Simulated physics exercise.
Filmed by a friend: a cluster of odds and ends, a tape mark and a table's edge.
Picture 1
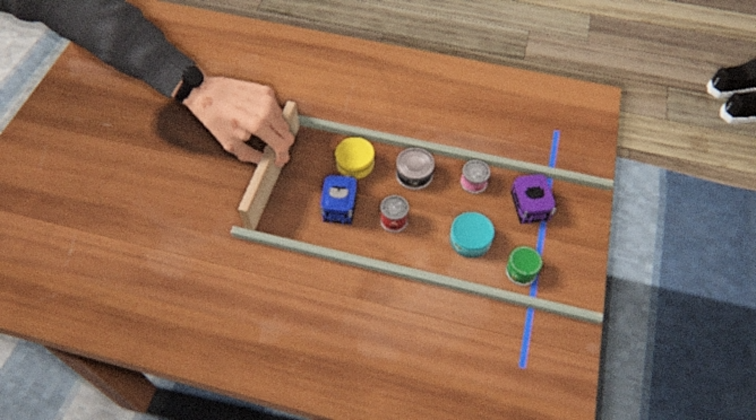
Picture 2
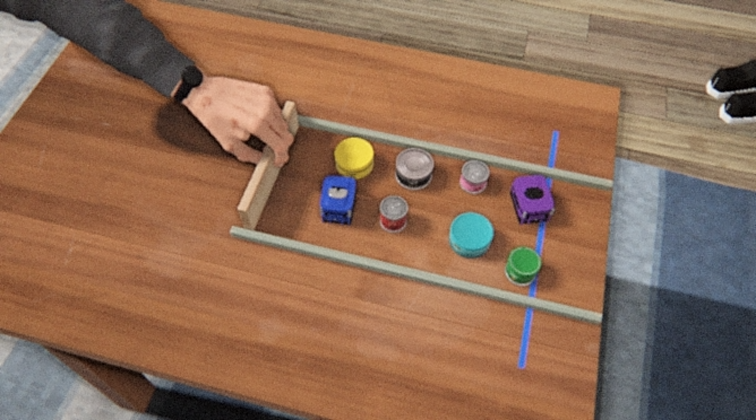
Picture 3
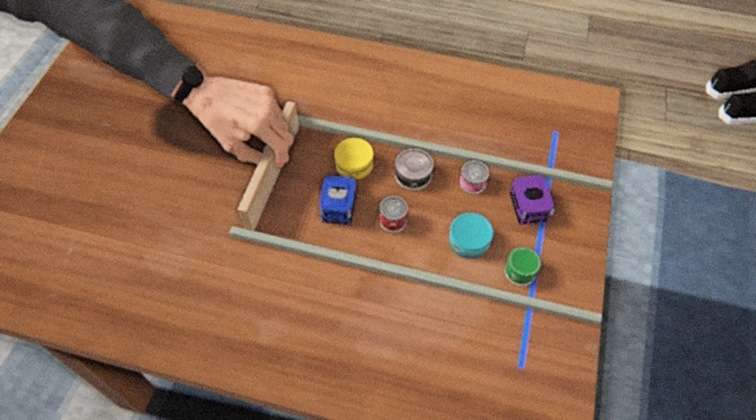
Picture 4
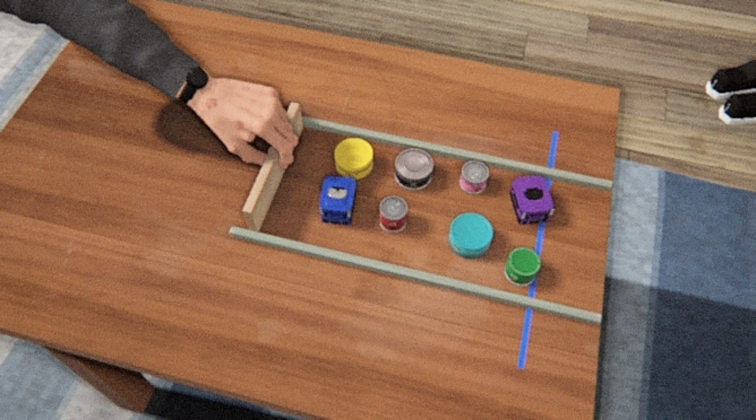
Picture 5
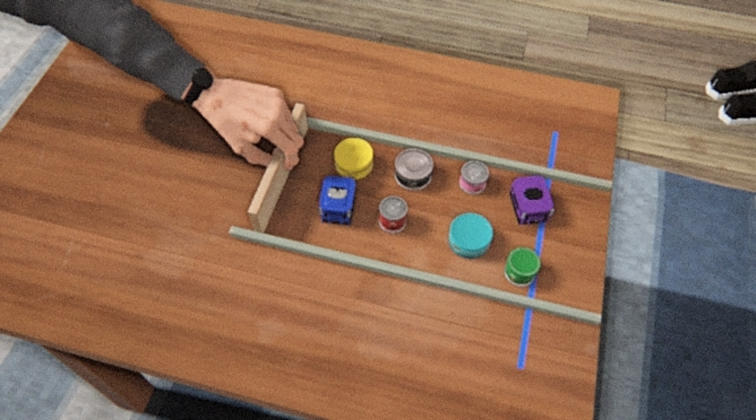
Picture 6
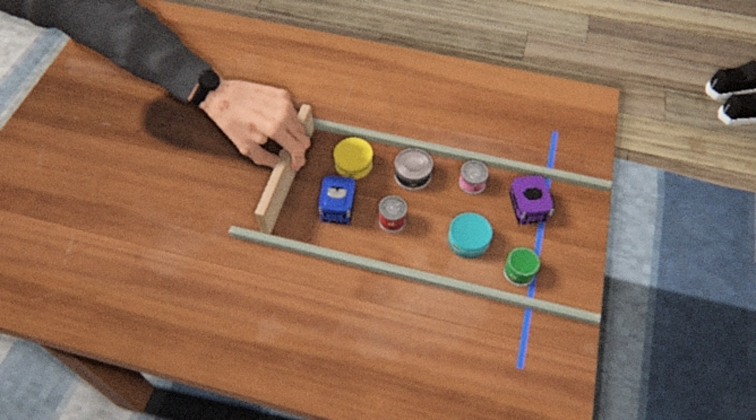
A hand holding a wooden board between two rails, then sliding it slightly right towards colourful tins and tubs that stay still.
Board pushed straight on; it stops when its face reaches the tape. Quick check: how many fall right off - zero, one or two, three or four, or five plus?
One or two.
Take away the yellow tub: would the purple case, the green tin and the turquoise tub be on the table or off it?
Purple case: Still up; green tin: Still up; turquoise tub: Down.
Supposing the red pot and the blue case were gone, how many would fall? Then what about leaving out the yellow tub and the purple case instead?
The count is 1 in the first case and 1 in the second.
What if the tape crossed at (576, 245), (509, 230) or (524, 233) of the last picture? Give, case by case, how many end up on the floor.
In order: 4, 0 and 1.
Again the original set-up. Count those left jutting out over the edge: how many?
The overhang total is 1.
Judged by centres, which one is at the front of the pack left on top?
Foremost: The black pot.
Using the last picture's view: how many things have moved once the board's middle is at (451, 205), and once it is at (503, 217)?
At the first spot 8, then 8.
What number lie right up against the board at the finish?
Tally at the end: 3.
A little later, none off yet; green tin at rest near (522, 267); purple case at rest near (530, 200); turquoise tub at rest near (470, 236).
Next, none off yet; green tin moving near (527, 271); purple case shifted a little near (547, 206); turquoise tub shifted about its own width near (505, 243).
Later still, none off yet; green tin shifted a little near (535, 276); purple case shifted well along near (596, 224); turquoise tub shifted well along near (576, 255).
When it is over, the number that fall off is one or two; down, turquoise tub and purple case.
